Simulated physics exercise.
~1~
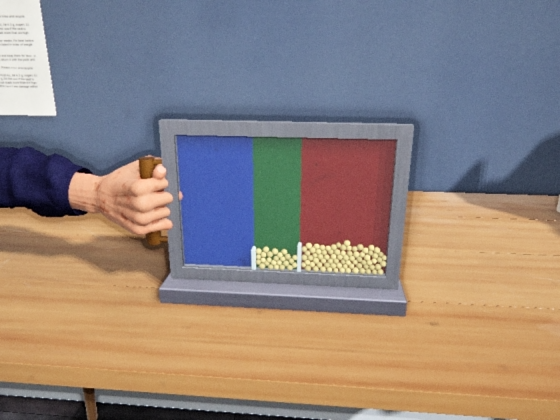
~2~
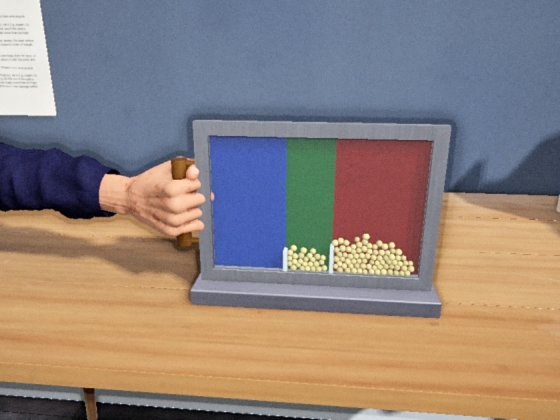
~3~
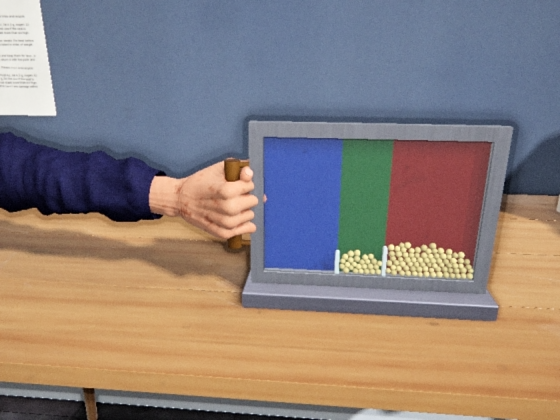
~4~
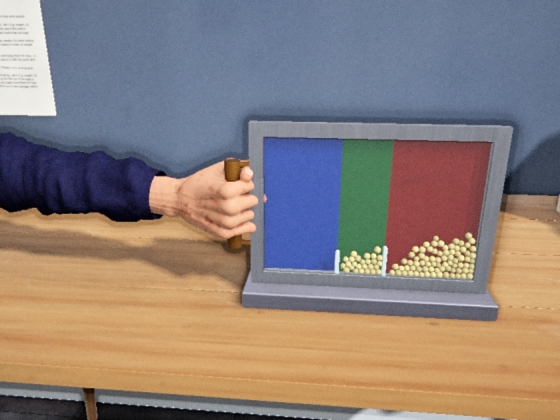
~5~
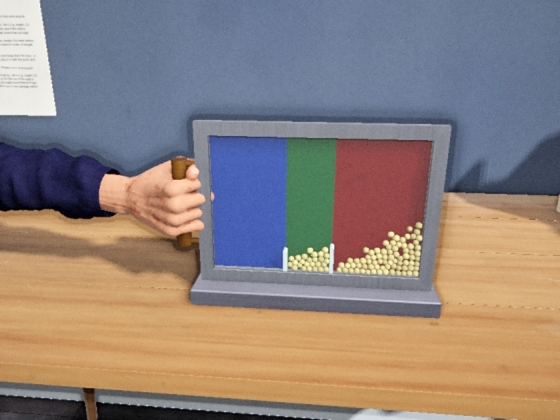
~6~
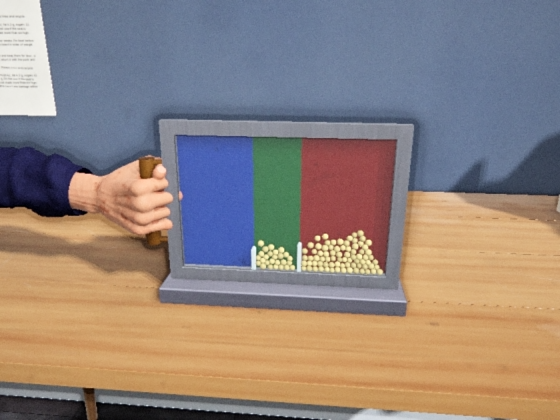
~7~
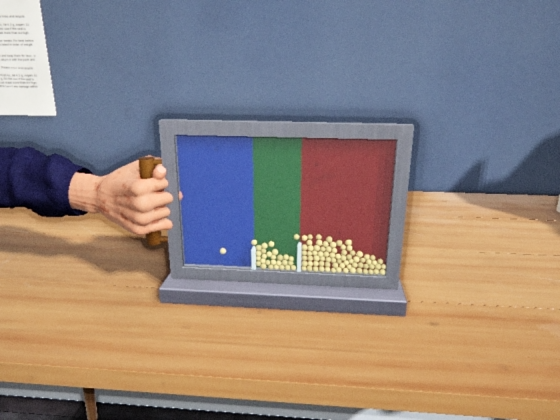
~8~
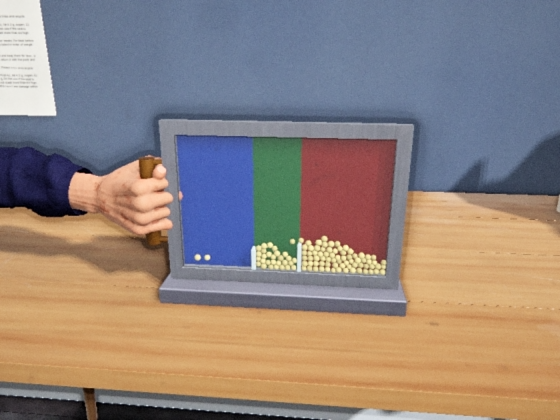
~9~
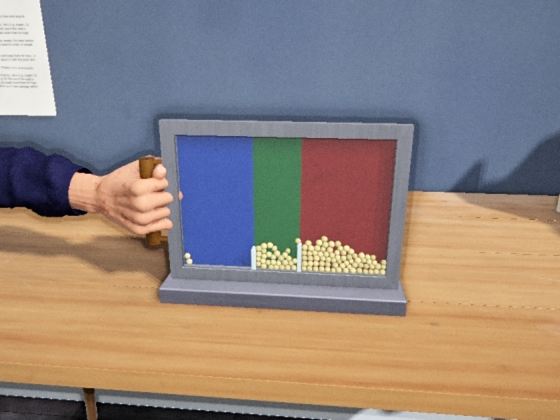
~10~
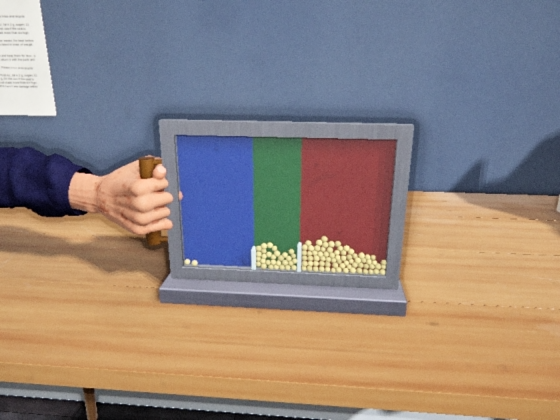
On a wooden table, a hand sliding a clear-fronted case right and back, pale beads heaping in red and a few settling in blue.
